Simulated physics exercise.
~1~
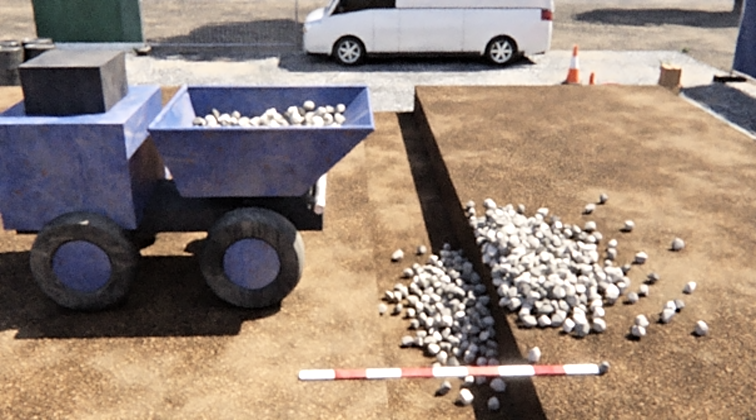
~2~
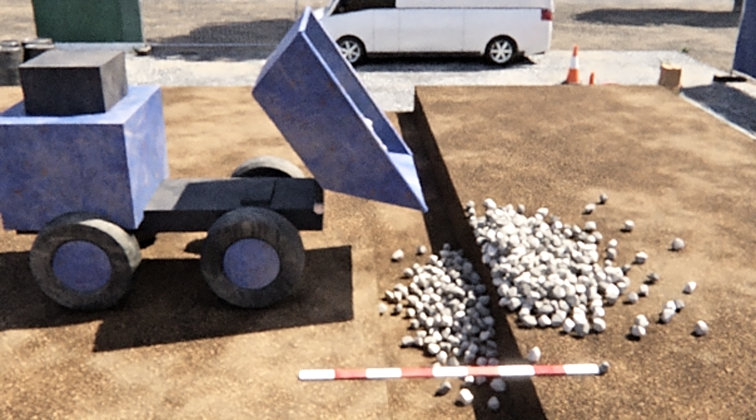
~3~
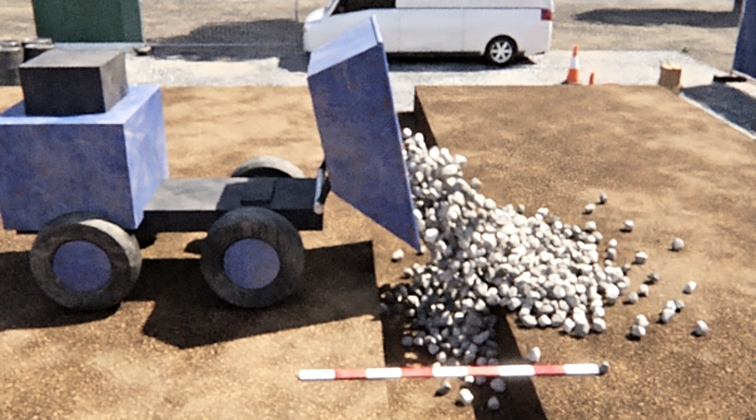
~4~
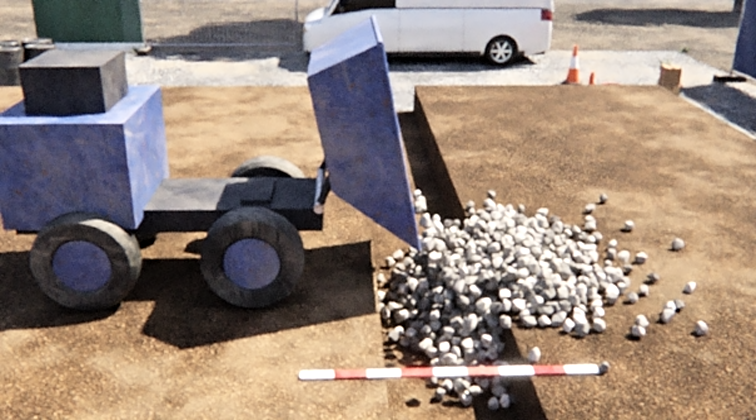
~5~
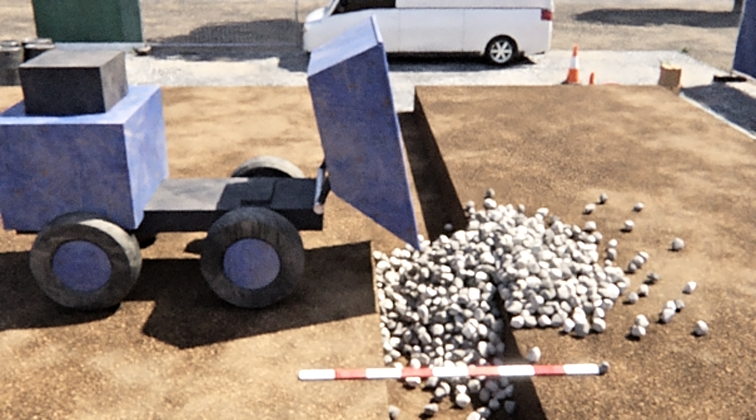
A blue dumper tips its body and pours grey stones mostly into the trench.
